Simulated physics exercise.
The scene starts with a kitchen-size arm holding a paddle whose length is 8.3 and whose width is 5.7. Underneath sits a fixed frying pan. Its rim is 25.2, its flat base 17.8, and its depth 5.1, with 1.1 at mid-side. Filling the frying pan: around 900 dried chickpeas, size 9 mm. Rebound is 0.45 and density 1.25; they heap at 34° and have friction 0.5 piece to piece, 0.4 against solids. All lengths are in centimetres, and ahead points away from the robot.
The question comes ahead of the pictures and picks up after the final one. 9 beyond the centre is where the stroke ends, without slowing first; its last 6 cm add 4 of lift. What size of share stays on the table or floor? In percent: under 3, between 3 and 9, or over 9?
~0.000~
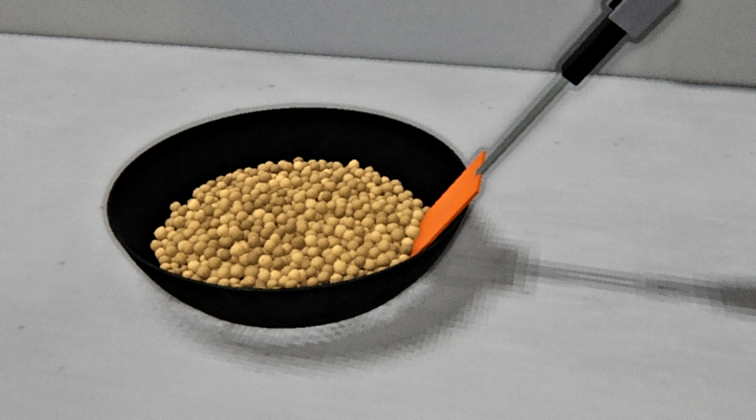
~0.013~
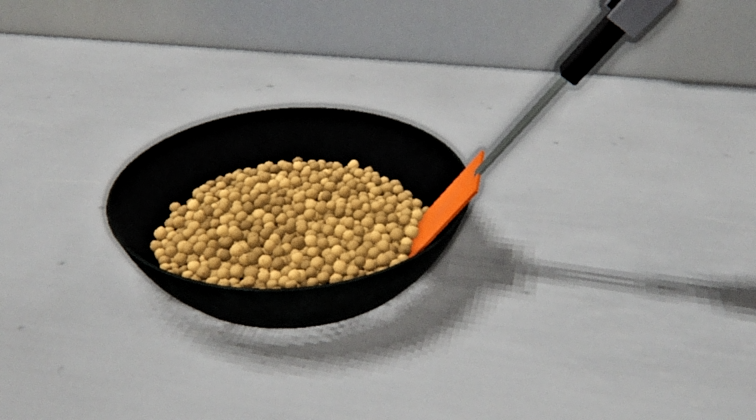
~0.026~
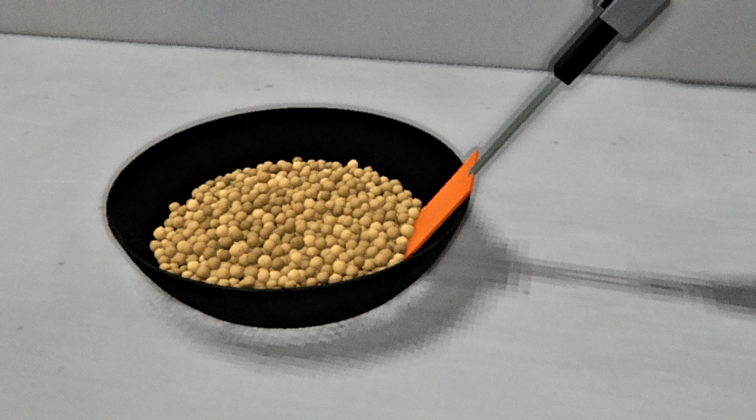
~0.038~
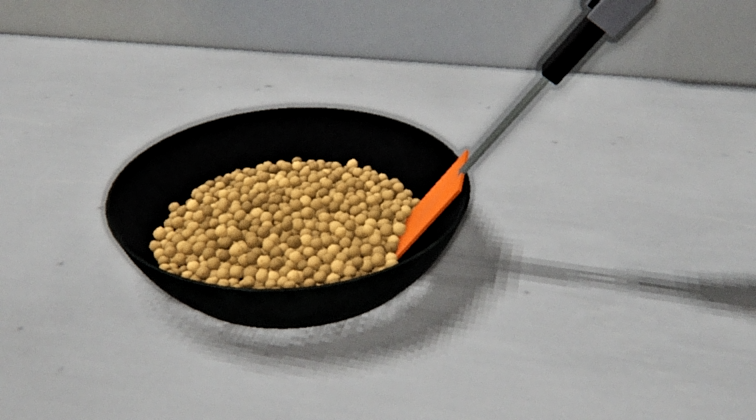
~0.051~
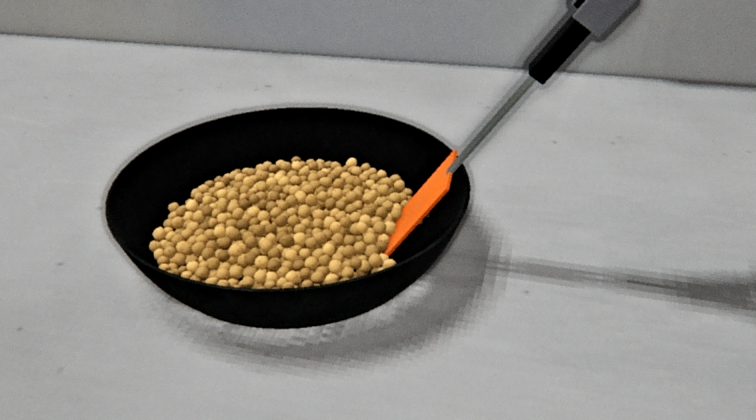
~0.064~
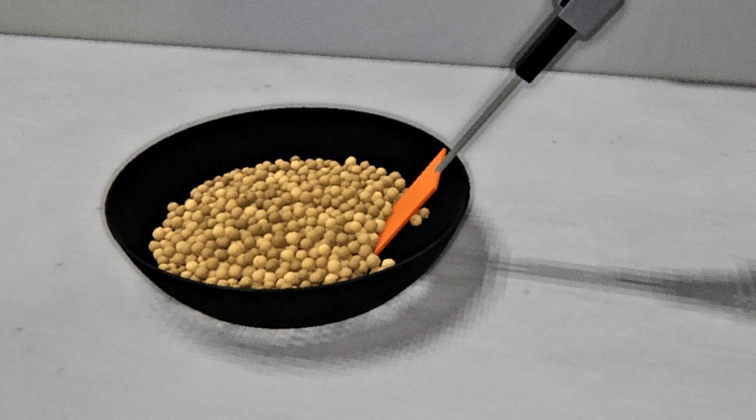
Between 3 and 9 percent.
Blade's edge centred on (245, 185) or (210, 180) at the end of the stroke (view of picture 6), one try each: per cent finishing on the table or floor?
Estimates, in order: 0 % and 0 %.
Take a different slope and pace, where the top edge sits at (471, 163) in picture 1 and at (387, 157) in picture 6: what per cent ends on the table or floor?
Around 15 per cent finishes there.
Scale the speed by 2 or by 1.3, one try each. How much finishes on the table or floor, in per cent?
The two tries give about 15 and 5 in a hundred.
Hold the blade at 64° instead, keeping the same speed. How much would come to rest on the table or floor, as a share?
5 %.
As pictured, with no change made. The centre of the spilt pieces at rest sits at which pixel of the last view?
I'd place it close to (44, 207).
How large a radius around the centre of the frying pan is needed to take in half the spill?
I reckon close to 24 centimetres.
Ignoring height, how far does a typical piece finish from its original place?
About 2 cm.
After 0.15 s, sloping 56°, highest piece 4 above the table; 900 in the frying pan.
After 0.24 s, sloping 56°, highest piece 5 above the table; 900 in the frying pan.
After 0.49 s, sloping 56°, highest piece 6 above the table; 855 in the frying pan, 43 on the table or floor, 2 on the blade or in flight.
After 1.54 s, sloping 56°, highest piece 5 above the table; 854 in the frying pan, 46 on the table or floor.
At rest, 854 in the frying pan, 46 on the table or floor. That is 5 % on the table or floor.
